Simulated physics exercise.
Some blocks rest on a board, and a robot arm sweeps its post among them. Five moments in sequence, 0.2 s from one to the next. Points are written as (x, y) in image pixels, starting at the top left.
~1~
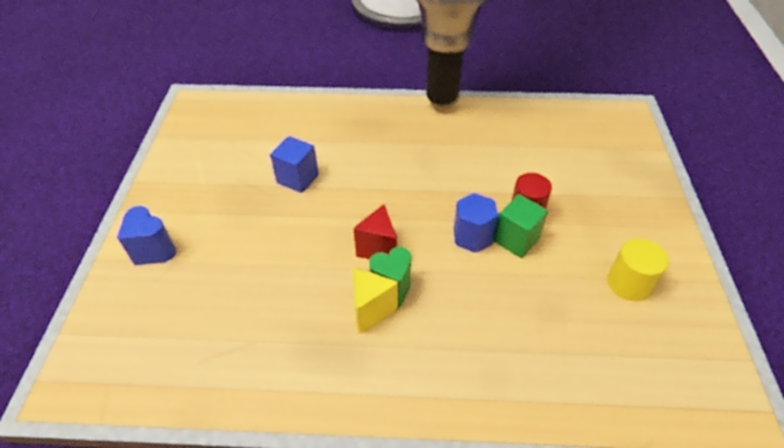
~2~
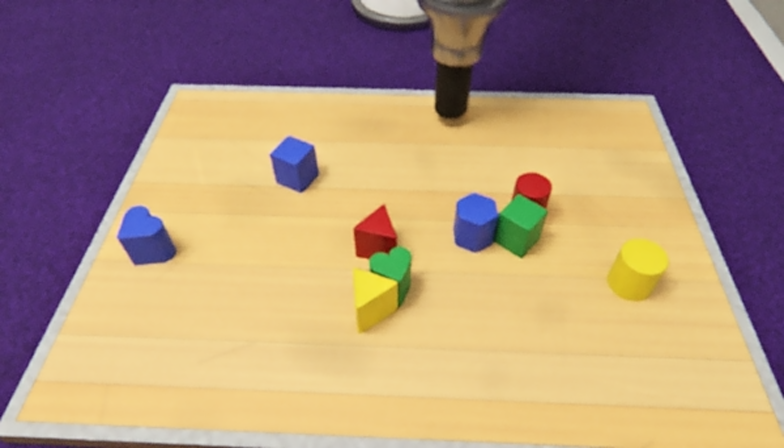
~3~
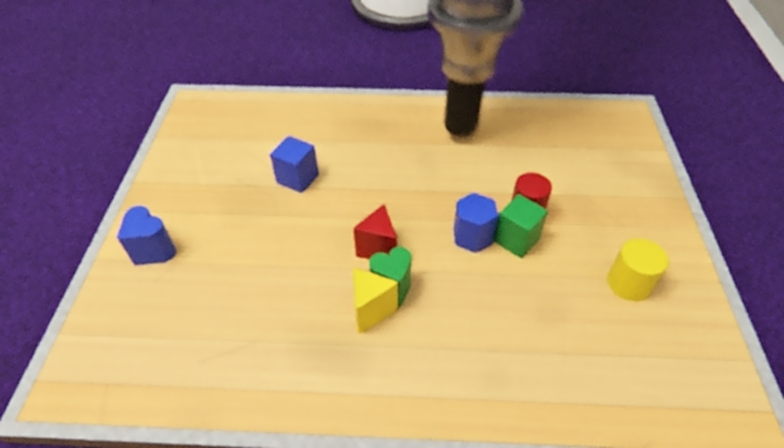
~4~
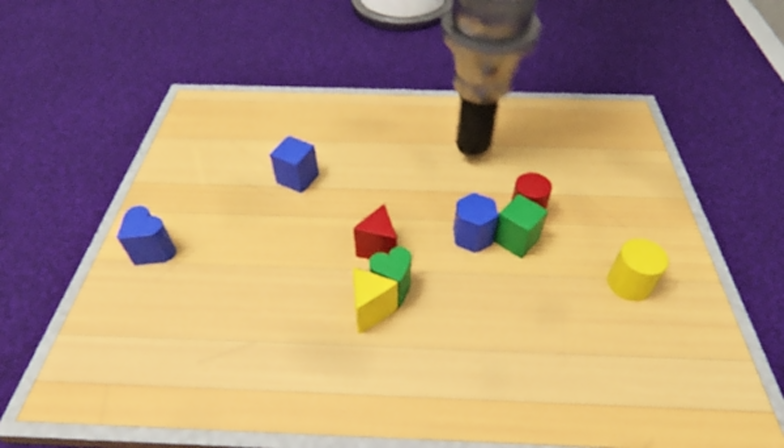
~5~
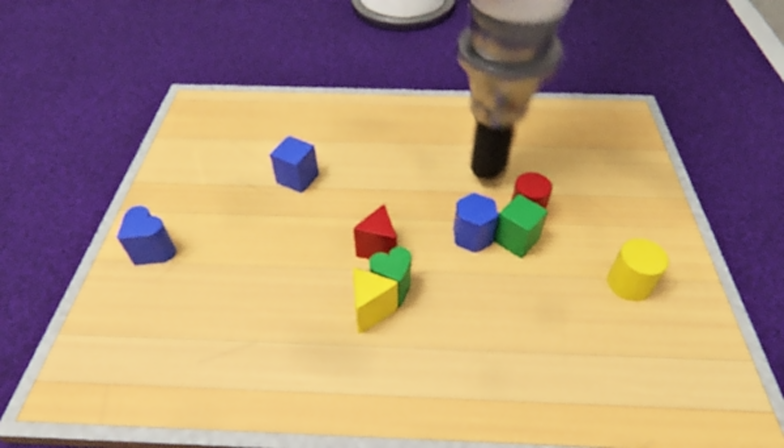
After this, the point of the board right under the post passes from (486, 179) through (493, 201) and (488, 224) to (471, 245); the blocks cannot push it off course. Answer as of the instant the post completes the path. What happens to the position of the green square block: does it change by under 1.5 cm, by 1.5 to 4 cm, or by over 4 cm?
Its displacement is below 1.5 cm.
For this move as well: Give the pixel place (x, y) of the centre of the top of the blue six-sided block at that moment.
Near (448, 240).
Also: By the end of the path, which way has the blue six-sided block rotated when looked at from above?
It rotates clockwise.
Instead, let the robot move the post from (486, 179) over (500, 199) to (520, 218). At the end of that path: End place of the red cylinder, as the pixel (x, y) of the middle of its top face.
That would be at about pixel (566, 203).
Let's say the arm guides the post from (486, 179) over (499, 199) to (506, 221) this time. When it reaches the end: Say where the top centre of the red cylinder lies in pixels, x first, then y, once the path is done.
Pixel (554, 199).
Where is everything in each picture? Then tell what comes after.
The first picture shows post's lower end (442, 97); green heart (392, 262); blue six-sided block (477, 208); green square block (524, 211); red cylinder (534, 184).
The second picture shows post (451, 110); blocks still.
The third picture shows post (461, 126); blocks still.
The fourth picture shows post (473, 146); blocks still.
The fifth picture shows post (488, 169); green heart (392, 262); blue six-sided block (477, 208); green square block (524, 211); red cylinder (534, 184).
What follows on the original path. Halfway along, post (494, 204); red cylinder (538, 187).
At the end, post (473, 236); green heart still; blue six-sided block (448, 240), turned 20° clockwise; green square block (528, 216); red cylinder (538, 187).
